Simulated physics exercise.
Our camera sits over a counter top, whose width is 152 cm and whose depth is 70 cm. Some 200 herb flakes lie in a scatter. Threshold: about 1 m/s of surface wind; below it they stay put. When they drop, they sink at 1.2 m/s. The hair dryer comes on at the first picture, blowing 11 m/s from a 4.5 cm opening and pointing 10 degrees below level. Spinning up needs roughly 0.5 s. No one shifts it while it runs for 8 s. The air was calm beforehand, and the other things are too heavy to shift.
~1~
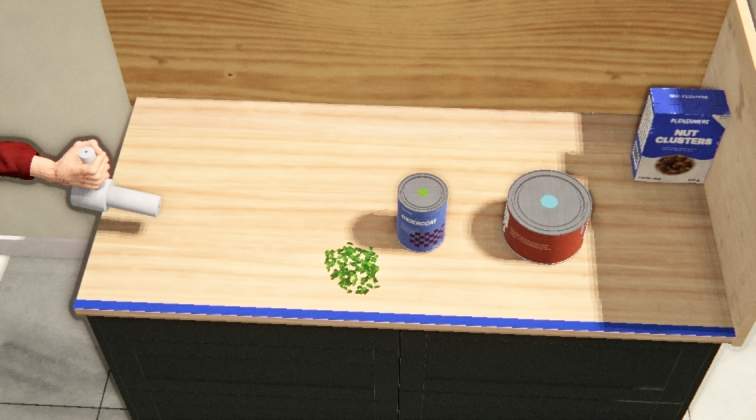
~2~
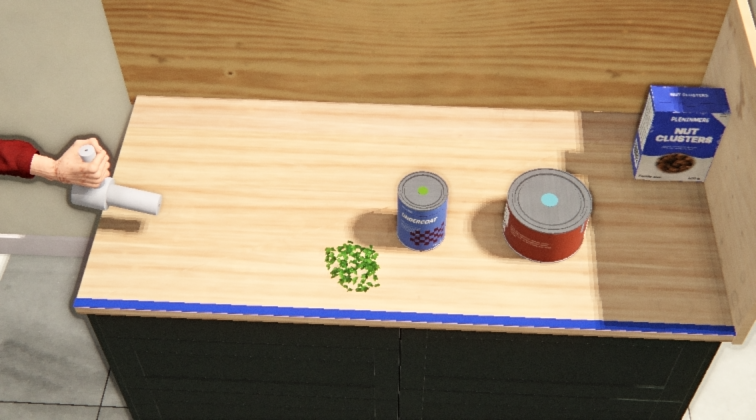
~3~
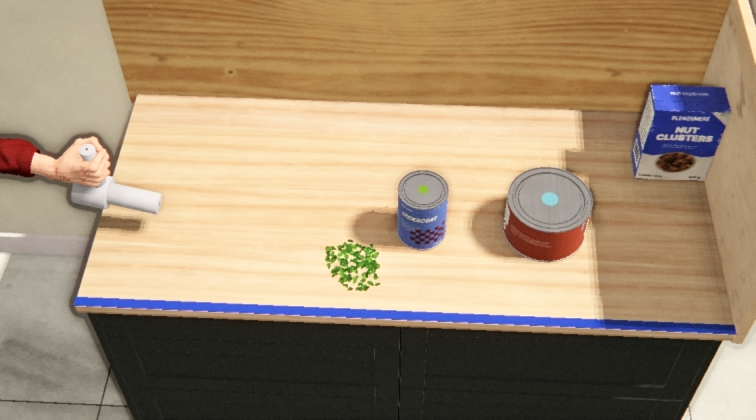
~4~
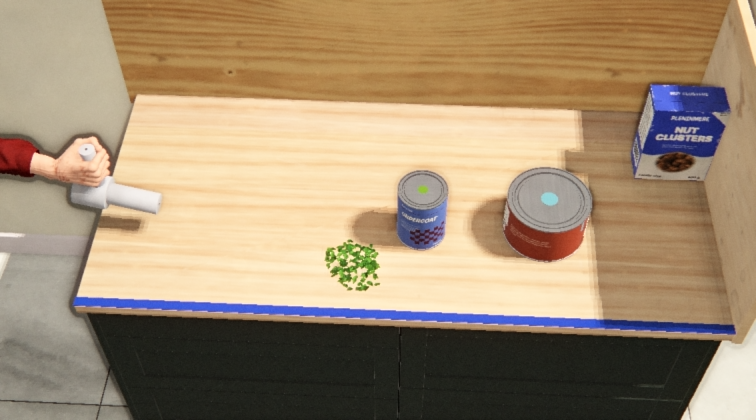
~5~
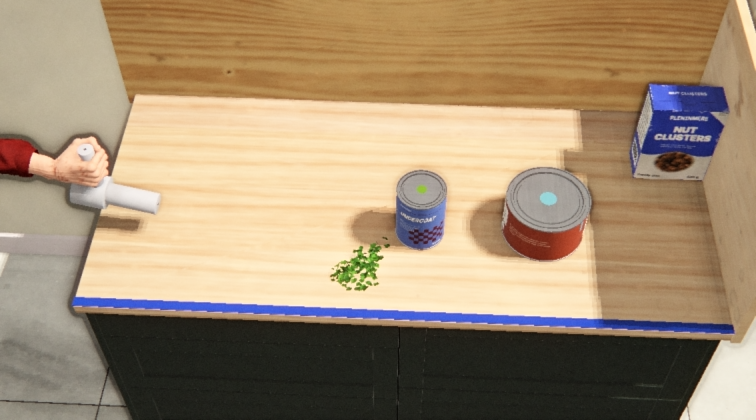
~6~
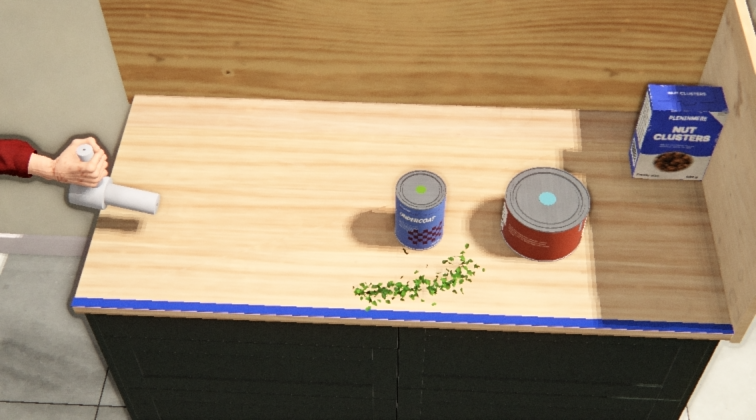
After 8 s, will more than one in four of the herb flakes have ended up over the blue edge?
Yes, more than a quarter goes over that edge.
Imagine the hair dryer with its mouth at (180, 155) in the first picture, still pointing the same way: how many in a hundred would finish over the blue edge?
Outcome: Some 80 in a hundred.
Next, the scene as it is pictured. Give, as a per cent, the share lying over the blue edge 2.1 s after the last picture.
90 %.
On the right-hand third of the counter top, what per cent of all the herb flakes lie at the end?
5 %.
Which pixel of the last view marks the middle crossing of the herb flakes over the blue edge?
I'd put my finger close to (511, 325).
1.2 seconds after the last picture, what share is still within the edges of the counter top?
About 10 % remain.
Then, 1.2 s after the last picture, 91 % are over the blue edge; 96 % have settled or left.
Then, 2.1 s after the last picture, 92 % are over the blue edge; 96 % have settled or left.
Then, 4.0 s after the last picture, 92 % are over the blue edge; 98 % have settled or left.
Then, 7.6 s after the last picture, at the end, 93 % are over the blue edge.
